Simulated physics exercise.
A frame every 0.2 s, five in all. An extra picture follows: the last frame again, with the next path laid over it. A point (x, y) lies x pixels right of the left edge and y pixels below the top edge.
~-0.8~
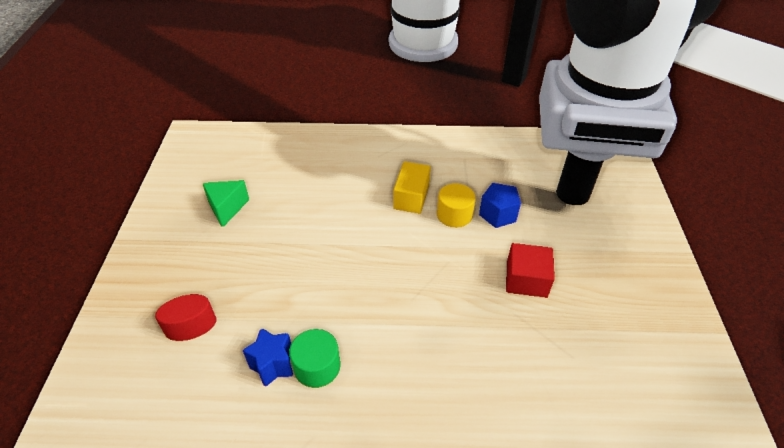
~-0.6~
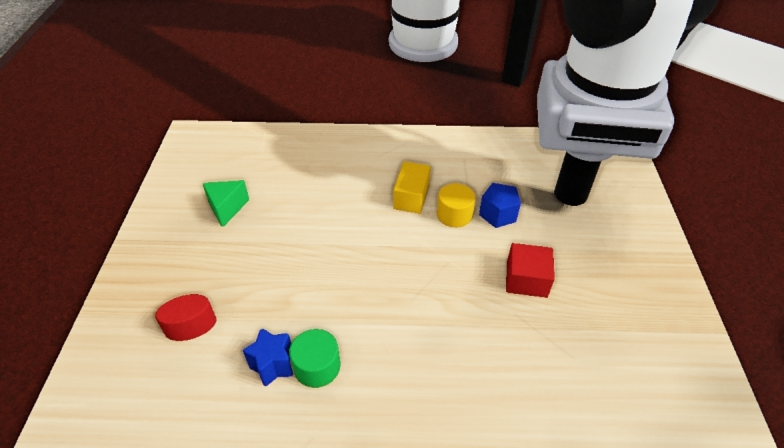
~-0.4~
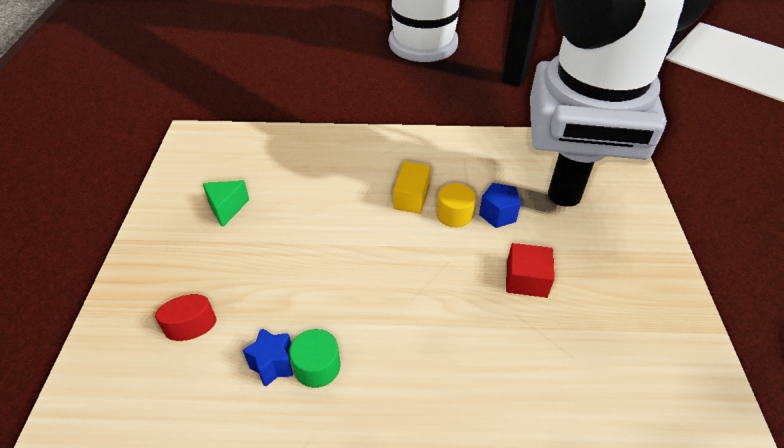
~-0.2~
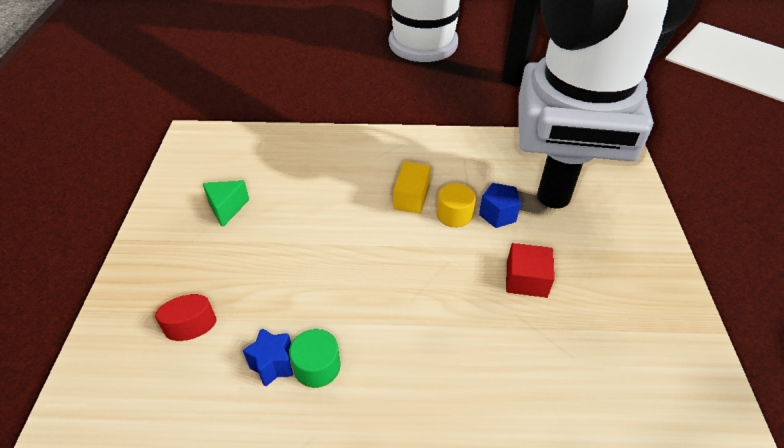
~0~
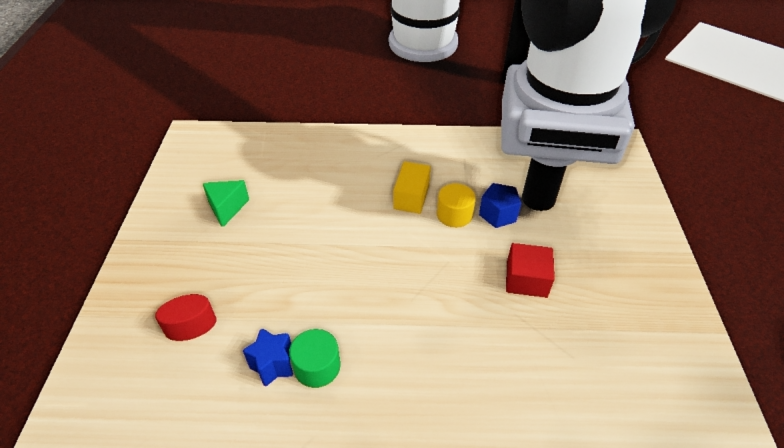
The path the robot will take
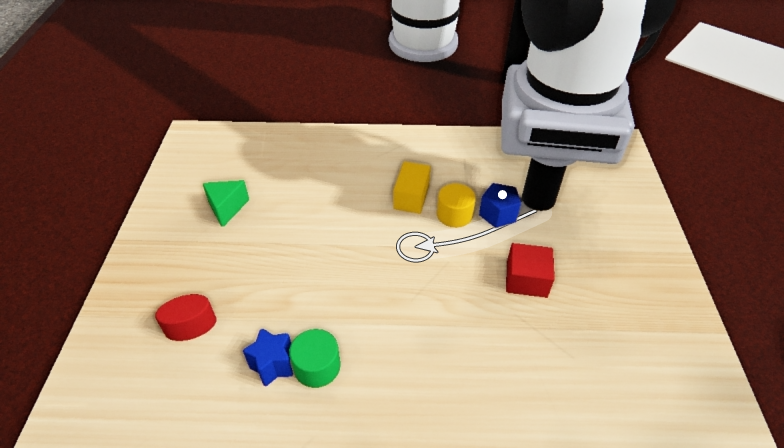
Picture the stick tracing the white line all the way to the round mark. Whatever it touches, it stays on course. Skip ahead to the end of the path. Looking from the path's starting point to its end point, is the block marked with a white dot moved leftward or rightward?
It's pushed right.
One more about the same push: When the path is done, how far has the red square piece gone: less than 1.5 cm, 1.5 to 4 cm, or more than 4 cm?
Travel: Within 1.5 cm.
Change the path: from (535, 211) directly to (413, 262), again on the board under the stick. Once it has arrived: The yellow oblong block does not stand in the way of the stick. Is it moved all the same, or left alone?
Answer: Moved.
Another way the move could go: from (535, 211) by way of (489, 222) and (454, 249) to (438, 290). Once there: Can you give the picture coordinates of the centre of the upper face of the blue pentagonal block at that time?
The spot you're after is about (416, 230) in the image.
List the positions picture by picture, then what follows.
Lower end of the stick at (573, 194), tops of blocks, yellow oblong block at (412, 177), yellow disc at (457, 195), blue pentagonal block at (502, 195), red square piece at (533, 260), in the first picture.
Stick at (571, 195), blocks as before, in the second picture.
Stick at (564, 196), blocks as before, in the third picture.
Stick at (554, 197), blocks as before, in the fourth picture.
Stick at (538, 200), yellow oblong block at (412, 177), yellow disc at (457, 195), blue pentagonal block at (502, 195), red square piece at (533, 260), in the fifth picture.
The drawn path runs from (535, 211) over (500, 227) and (461, 241) to (415, 247); the dot is on the blue pentagonal block.
What follows on the original path. One third of the way, stick at (502, 216); yellow oblong block at (407, 176), turned 20° clockwise; yellow disc at (432, 193); blue pentagonal block at (468, 198), turned 50° clockwise.
Two thirds of the way, stick at (461, 230); yellow oblong block at (391, 168), turned 60° clockwise; yellow disc at (400, 190); blue pentagonal block at (431, 204), turned 80° clockwise.
At the end, stick at (416, 236); yellow oblong block at (387, 161), turned 90° clockwise; yellow disc at (379, 183); blue pentagonal block at (394, 205), turned 110° clockwise; red square piece not moved.
